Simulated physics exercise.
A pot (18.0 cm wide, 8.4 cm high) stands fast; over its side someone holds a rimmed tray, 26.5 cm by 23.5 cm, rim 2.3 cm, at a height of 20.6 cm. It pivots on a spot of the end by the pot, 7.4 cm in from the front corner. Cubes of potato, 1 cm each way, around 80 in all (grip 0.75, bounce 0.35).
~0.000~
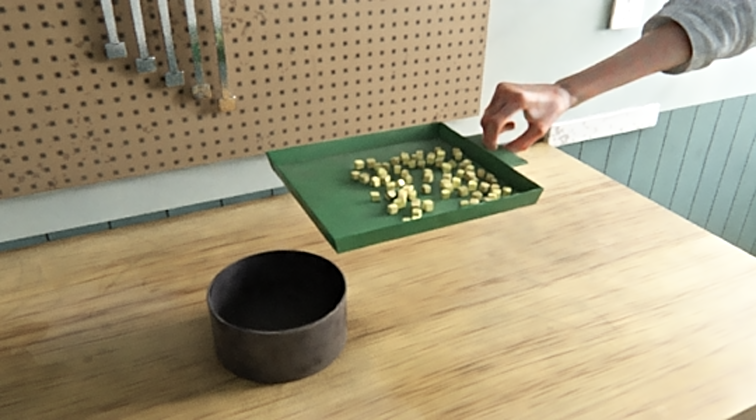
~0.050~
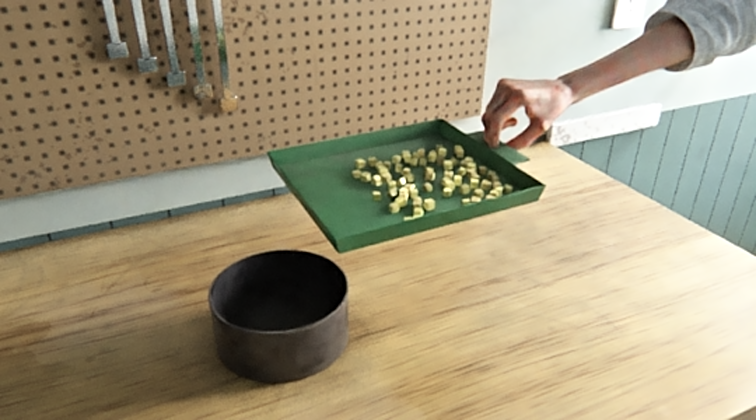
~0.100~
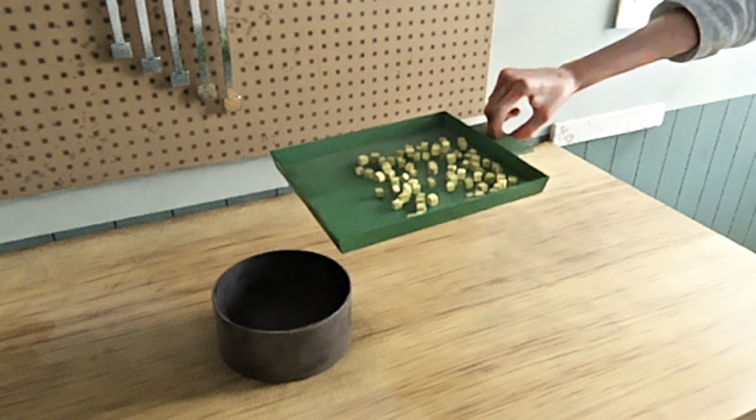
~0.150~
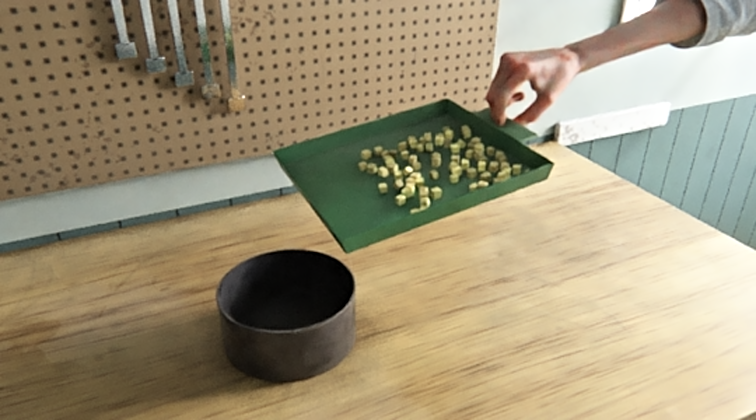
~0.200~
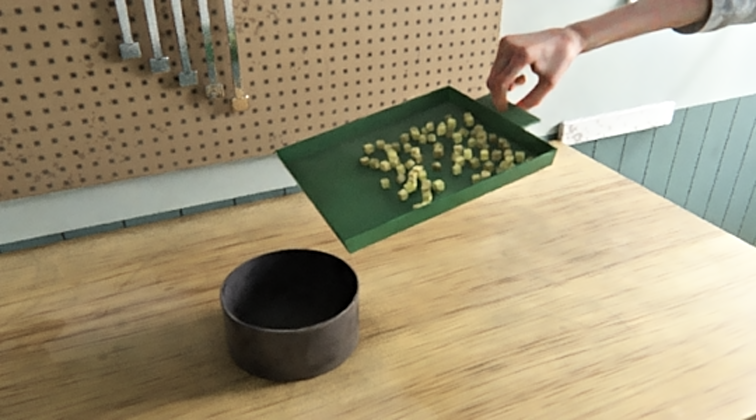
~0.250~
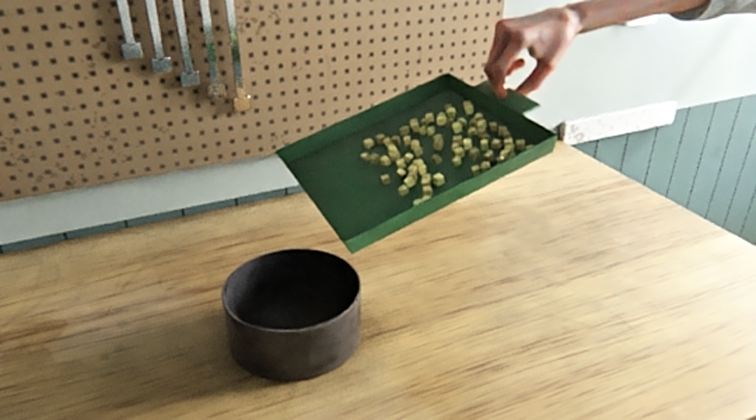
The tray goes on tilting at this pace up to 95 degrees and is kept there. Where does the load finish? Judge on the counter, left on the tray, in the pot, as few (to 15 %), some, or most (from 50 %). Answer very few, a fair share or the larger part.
Counter a fair share, tray a fair share, pot a fair share.
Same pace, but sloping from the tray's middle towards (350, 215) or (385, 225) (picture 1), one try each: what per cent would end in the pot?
About 0 and 0 per cent.
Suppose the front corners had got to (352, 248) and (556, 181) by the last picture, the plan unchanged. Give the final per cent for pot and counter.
Pot 0, counter 95.
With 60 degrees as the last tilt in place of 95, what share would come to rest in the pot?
Then about 20 per cent.
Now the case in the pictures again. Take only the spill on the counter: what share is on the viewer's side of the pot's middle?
About 90 per cent.
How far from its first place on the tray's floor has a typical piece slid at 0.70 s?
Roughly 9 cm.
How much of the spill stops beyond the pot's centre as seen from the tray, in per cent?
About 80 per cent.
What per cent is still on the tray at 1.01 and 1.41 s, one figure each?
In turn: 45, 35.
After 0.70 s, tilt 53 degrees; the tray holds 100 %, the pot 0 %.
After 1.01 s, tilt 79 degrees; the tray holds 45 %, the pot 15 %.
After 1.41 s, tilt 95 degrees; the tray holds 35 %, the pot 30 %.
In the end, at 2.6 s, counter 35 %, tray 35 %, pot 30 %.
